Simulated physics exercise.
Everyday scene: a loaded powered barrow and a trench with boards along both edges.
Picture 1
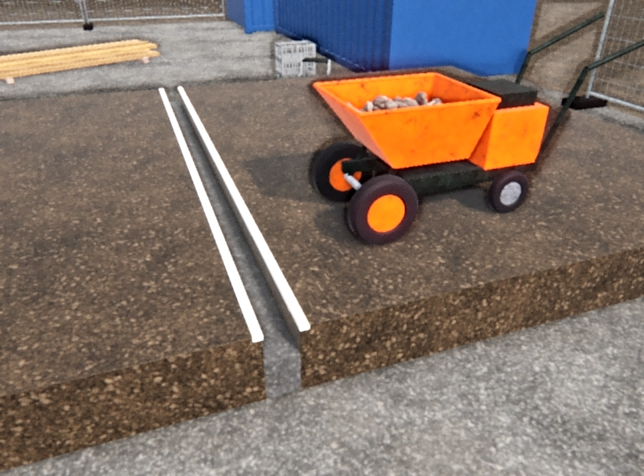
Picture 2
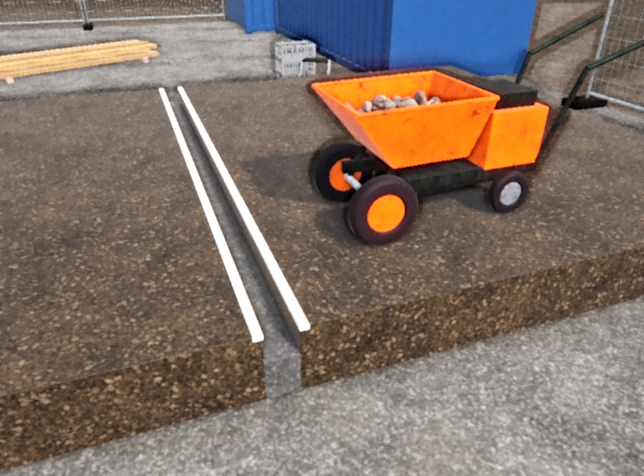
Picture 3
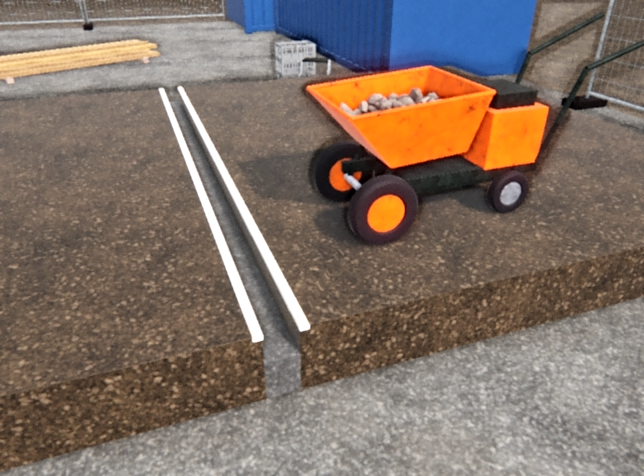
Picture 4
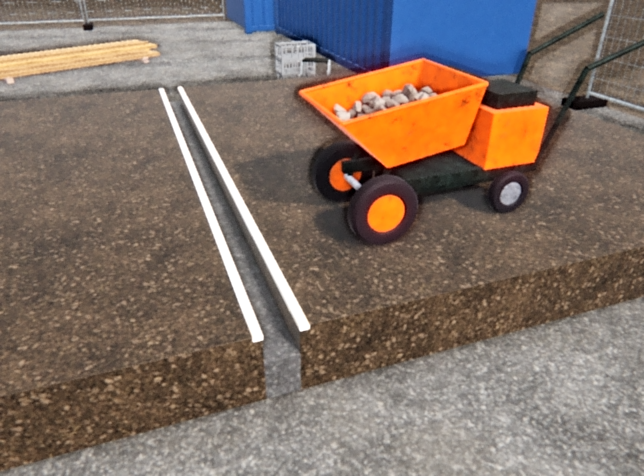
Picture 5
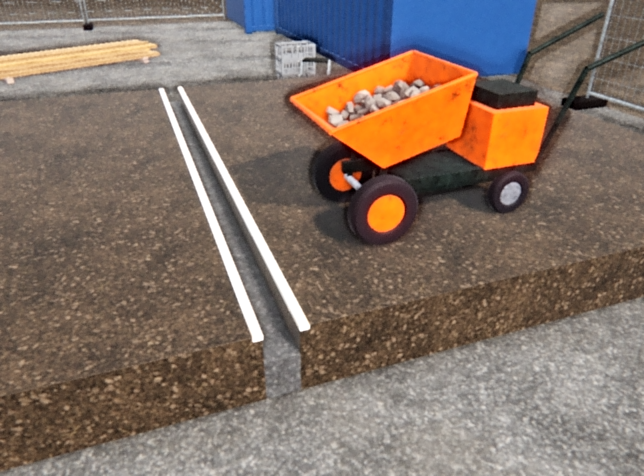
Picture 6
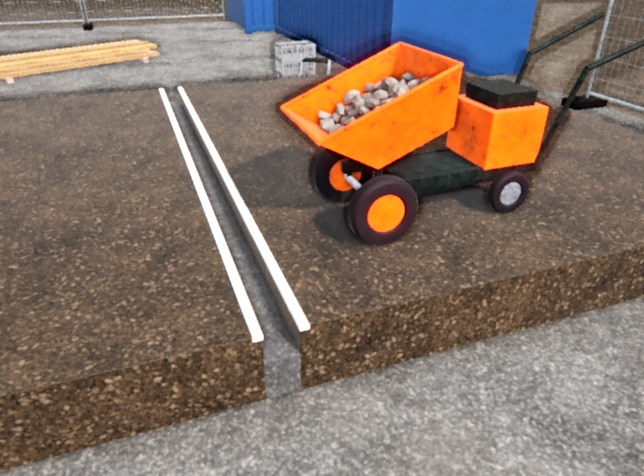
The orange skip of a powered barrow, loaded with broken stones, tilts gradually forward to the left, its back rising and front lip lowering, while the wheels stay still beside a narrow trench with white boards along both edges.
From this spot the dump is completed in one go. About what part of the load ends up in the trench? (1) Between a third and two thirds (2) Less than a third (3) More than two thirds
Answer: 1.
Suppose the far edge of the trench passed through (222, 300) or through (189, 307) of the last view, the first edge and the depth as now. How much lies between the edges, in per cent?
Lab note: Try one 80 per cent, try two 90 per cent.
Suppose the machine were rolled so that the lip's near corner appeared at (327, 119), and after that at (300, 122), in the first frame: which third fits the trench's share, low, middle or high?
Log - stop 1: Less than a third. Stop 2: Less than a third.
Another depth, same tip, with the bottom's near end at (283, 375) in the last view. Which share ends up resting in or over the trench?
70 %.
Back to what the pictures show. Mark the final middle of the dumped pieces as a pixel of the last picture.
Around (237, 242).
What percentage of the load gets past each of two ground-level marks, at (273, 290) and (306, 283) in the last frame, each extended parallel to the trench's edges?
Estimate, first then second: 60 %, 80 %.
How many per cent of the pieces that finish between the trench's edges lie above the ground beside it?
My figure is near 30 per cent.
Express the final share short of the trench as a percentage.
It comes to 5 per cent or so.
Just after the last frame, skip tipped steeply; every one in the skip.
A moment on, skip tipped right over; the larger part in the skip; just a few short of the trench; roughly a quarter in or heaped over the trench; just a few beyond it; just a few falling.
Further on, skip tipped right over; roughly a quarter in the skip; about a tenth short of the trench; roughly half in or heaped over the trench; about a tenth beyond it.
When it is over, skip tipped right over; roughly a quarter in the skip; about a tenth short of the trench; roughly half in or heaped over the trench; about a tenth beyond it.
